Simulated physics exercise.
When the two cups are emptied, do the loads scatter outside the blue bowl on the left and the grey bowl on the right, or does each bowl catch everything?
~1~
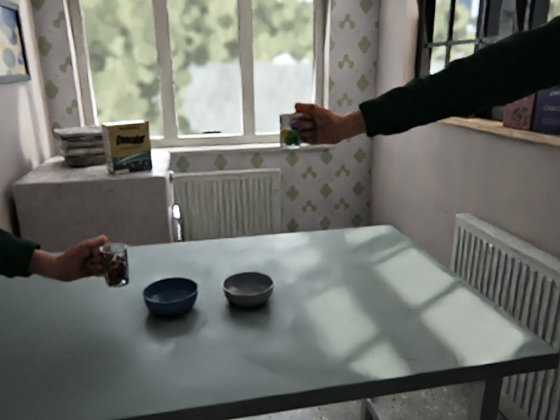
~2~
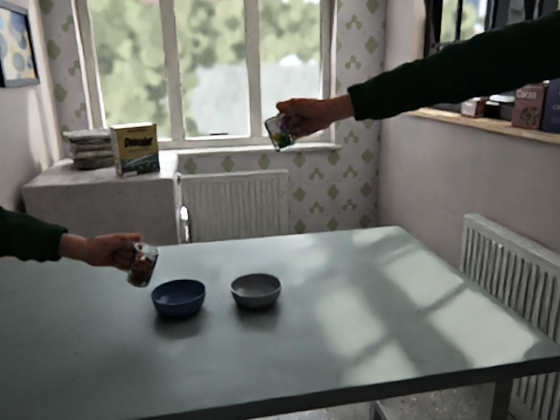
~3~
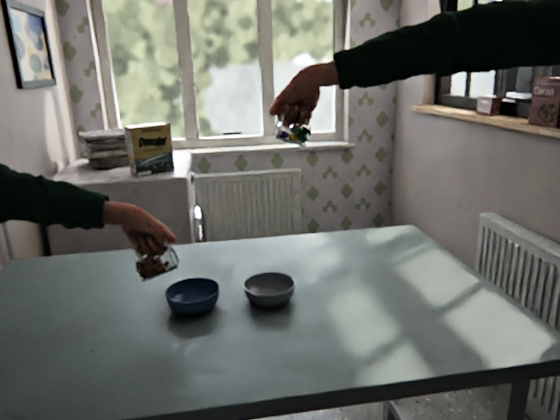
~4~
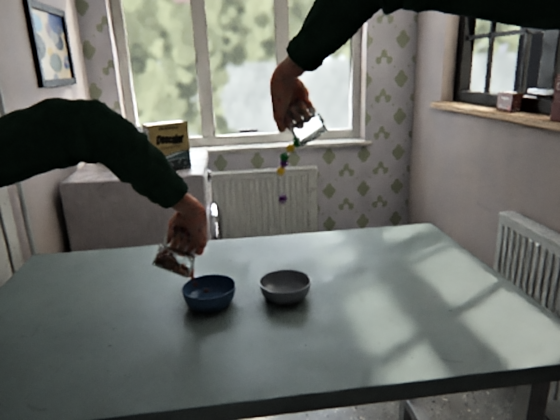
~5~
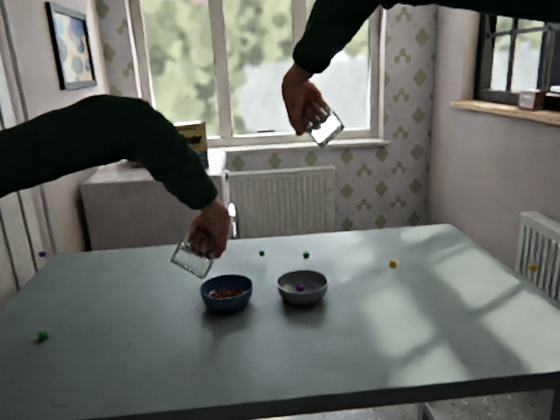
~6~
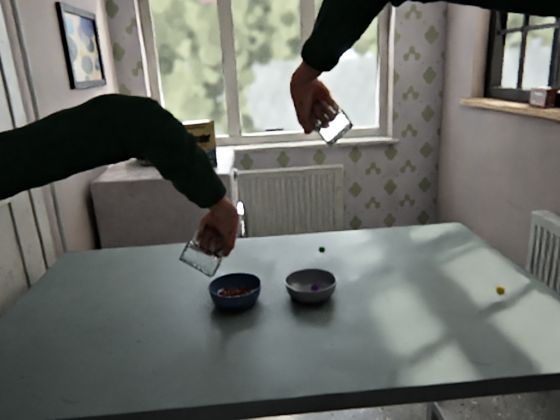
The two sides turn out differently. The blue bowl on the left catches all of its brown pieces, while most of the colourful balls on the right end up outside the grey bowl.
